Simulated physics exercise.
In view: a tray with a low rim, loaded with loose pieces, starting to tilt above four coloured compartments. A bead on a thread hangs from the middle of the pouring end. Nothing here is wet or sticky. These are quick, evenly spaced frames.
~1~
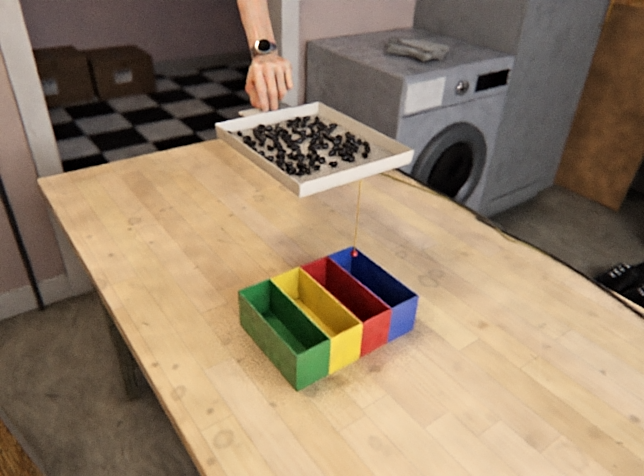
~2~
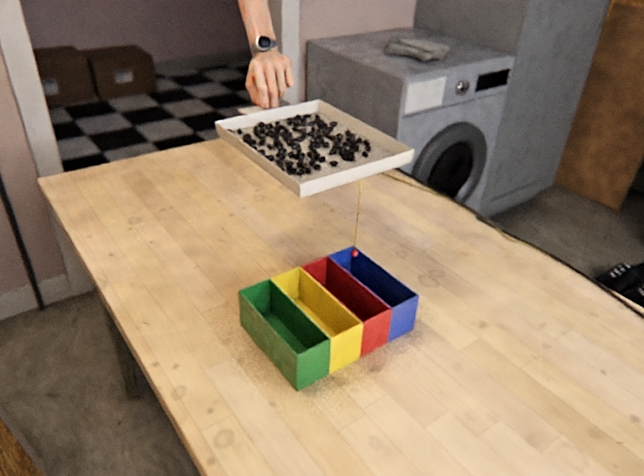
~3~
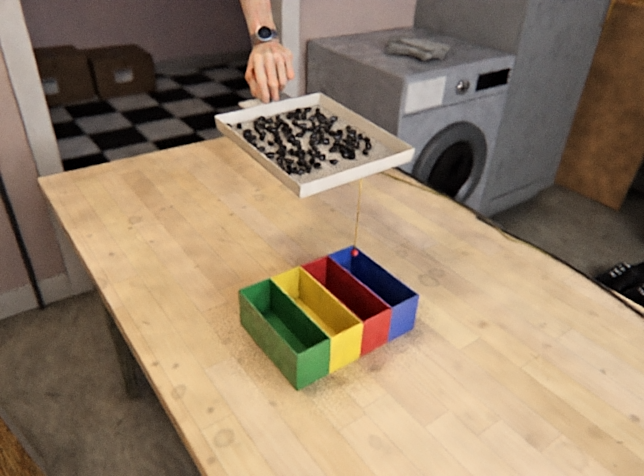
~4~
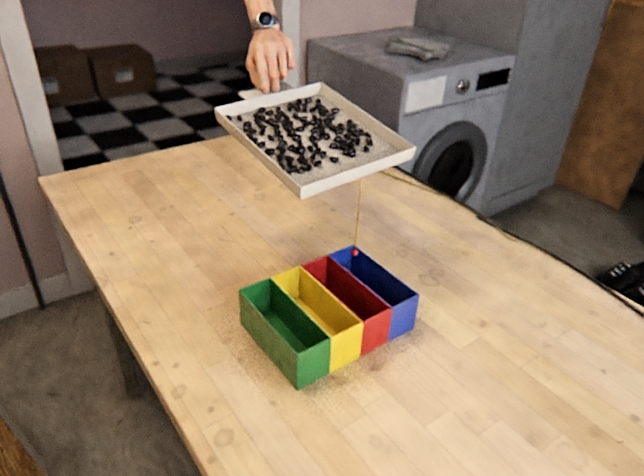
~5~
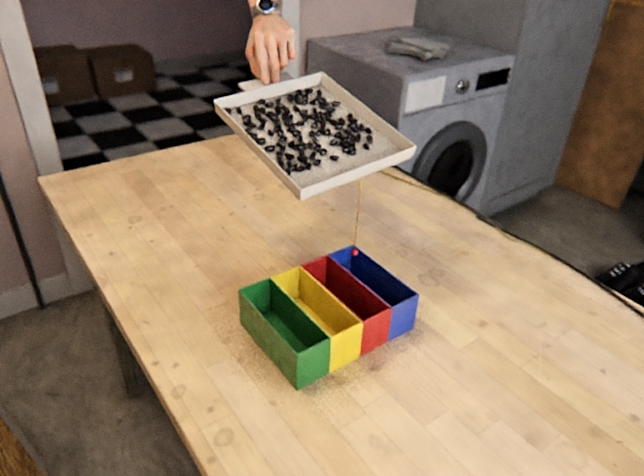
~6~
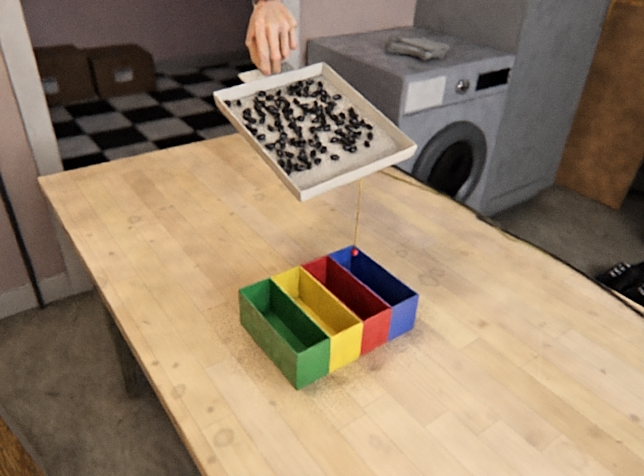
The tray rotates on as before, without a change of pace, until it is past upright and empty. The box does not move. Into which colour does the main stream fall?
The yellow one ends fullest.
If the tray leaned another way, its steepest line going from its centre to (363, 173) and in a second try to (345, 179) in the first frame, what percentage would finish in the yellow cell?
About 0 and 30 per cent.
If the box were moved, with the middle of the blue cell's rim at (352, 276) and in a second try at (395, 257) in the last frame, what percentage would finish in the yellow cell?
The first gives 20 %, the second 30 %.
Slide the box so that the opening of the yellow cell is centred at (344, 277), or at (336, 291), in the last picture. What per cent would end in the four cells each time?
Roughly 90 per cent, and 100 per cent.
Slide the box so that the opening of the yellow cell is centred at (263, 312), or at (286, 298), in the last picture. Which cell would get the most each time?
First blue, then red.
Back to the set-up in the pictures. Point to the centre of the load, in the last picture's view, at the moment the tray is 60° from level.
At about (325, 168).
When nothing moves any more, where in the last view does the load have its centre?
Close to (326, 325).
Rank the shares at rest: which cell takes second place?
Second comes the red cell.
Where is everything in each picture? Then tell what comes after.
Corners of the pouring end (300, 183) and (412, 150), level; middle of the load (299, 140), black beans; bead on its thread (354, 254); green cell (313, 362); yellow cell (346, 346); red cell (375, 330); blue cell (403, 316), in the first picture.
Corners of the pouring end (301, 183) and (412, 150), level; middle of the load (299, 139), in the second picture.
Corners of the pouring end (301, 184) and (413, 148), tipped barely, lowest at the left corner; middle of the load (300, 135), in the third picture.
Corners of the pouring end (301, 186) and (414, 147), tipped a little, lowest at the left corner; middle of the load (300, 129), in the fourth picture.
Corners of the pouring end (301, 189) and (414, 146), tipped a little, lowest at the left corner; middle of the load (300, 123), in the fifth picture.
Corners of the pouring end (301, 191) and (415, 145), tipped clearly, lowest at the left corner; middle of the load (301, 118); green cell (314, 361); yellow cell (346, 344); red cell (376, 329); blue cell (403, 315), in the sixth picture.
Just after the last frame, tray tipped steeply; almost all on the tray; just a few falling or outside the box.
A moment on, tray tipped right over; the larger part on the tray; about a tenth in the yellow cell; just a few in the red cell; just a few in the green cell; just a few falling or outside the box.
Further on, tray tipped past a quarter turn; roughly half in the yellow cell; roughly a third in the red cell; about a tenth in the blue cell; just a few in the green cell; just a few falling or outside the box.
When it is over, tray tipped past a quarter turn; roughly half in the yellow cell; roughly a third in the red cell; about a tenth in the blue cell; just a few in the green cell; just a few outside the box.
